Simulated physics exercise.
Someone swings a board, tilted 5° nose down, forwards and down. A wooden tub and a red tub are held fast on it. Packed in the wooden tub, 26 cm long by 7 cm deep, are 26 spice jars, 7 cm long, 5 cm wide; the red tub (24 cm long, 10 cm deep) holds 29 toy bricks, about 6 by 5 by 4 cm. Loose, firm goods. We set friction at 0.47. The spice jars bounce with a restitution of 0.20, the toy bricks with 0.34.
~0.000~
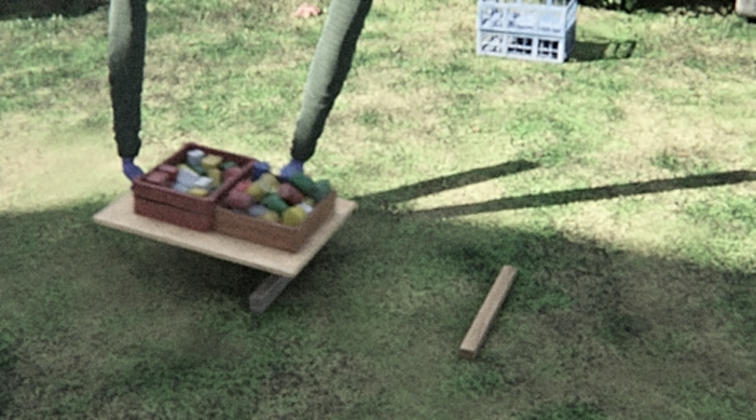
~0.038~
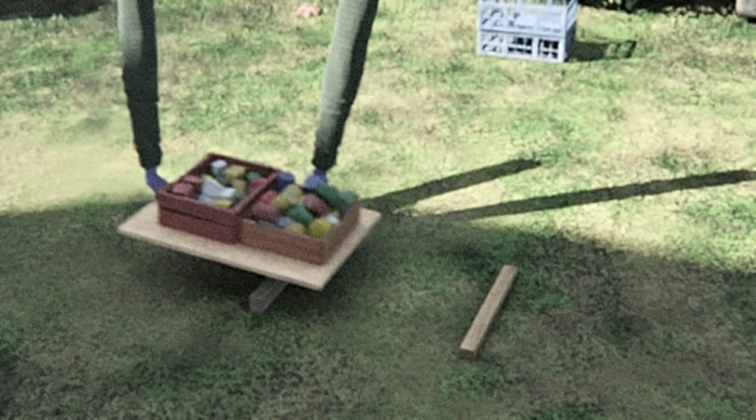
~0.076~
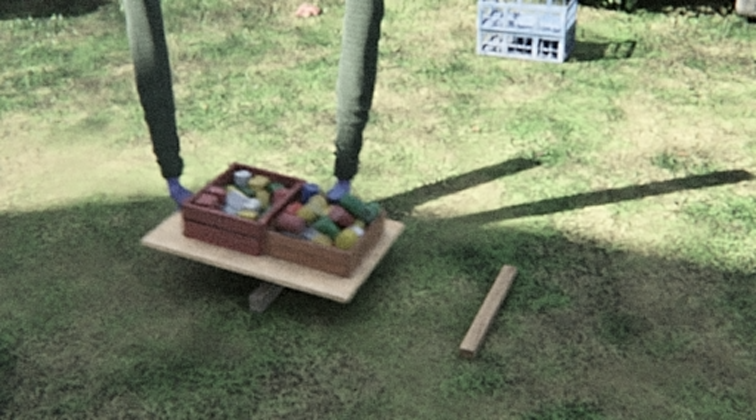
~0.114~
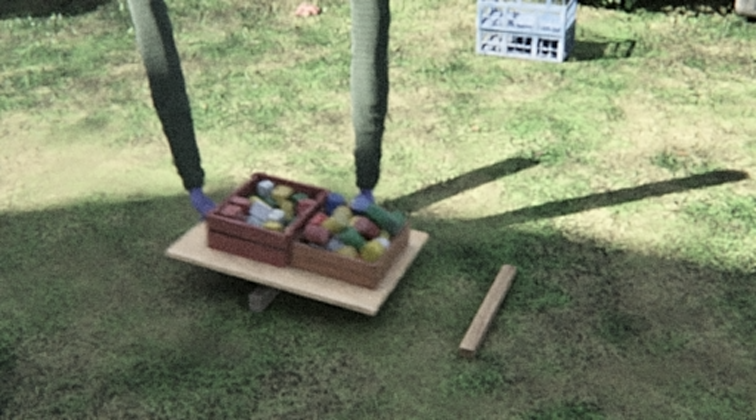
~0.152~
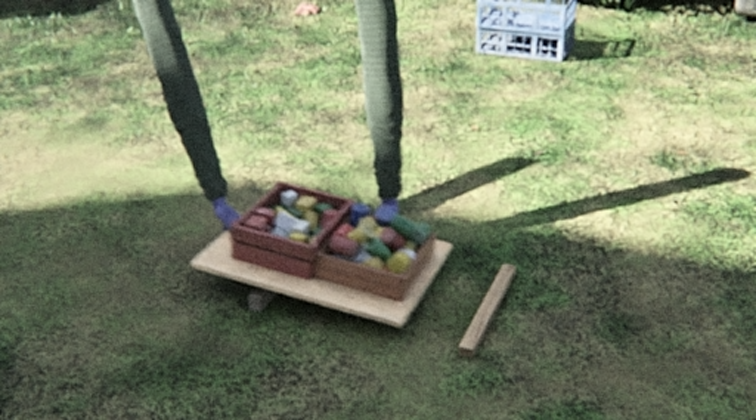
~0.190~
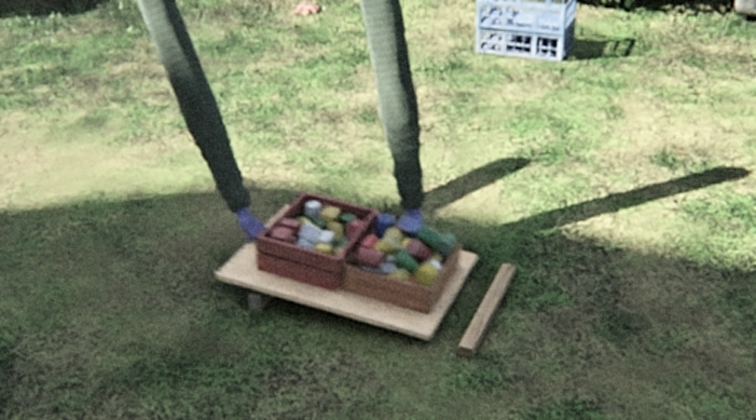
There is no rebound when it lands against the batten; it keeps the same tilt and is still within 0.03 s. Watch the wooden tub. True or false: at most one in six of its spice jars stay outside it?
False, more than one in six end up outside.
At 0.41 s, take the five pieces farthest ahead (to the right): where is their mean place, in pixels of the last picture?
The five leading pieces sit around (502, 275) in the last view.
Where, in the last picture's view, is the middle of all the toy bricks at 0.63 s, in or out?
Centre approx. (345, 259).
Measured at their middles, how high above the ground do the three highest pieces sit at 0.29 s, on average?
On average they sit about 20 cm high.
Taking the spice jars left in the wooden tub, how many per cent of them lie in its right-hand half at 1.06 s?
I'd say near 70 out of a hundred.
After 0.21 s, it lands.
After 0.29 s, wooden tub 25 in, 1 out and red tub 29 in, 0 out.
After 0.41 s, wooden tub 22 in, 4 out and red tub 28 in, 1 out.
After 0.63 s, wooden tub 19 in, 7 out and red tub 27 in, 2 out.
When it is over (at 1.06 s), wooden tub 19 in, 7 out and red tub 27 in, 2 out. Asked share, 7 of 26, 27 per cent.
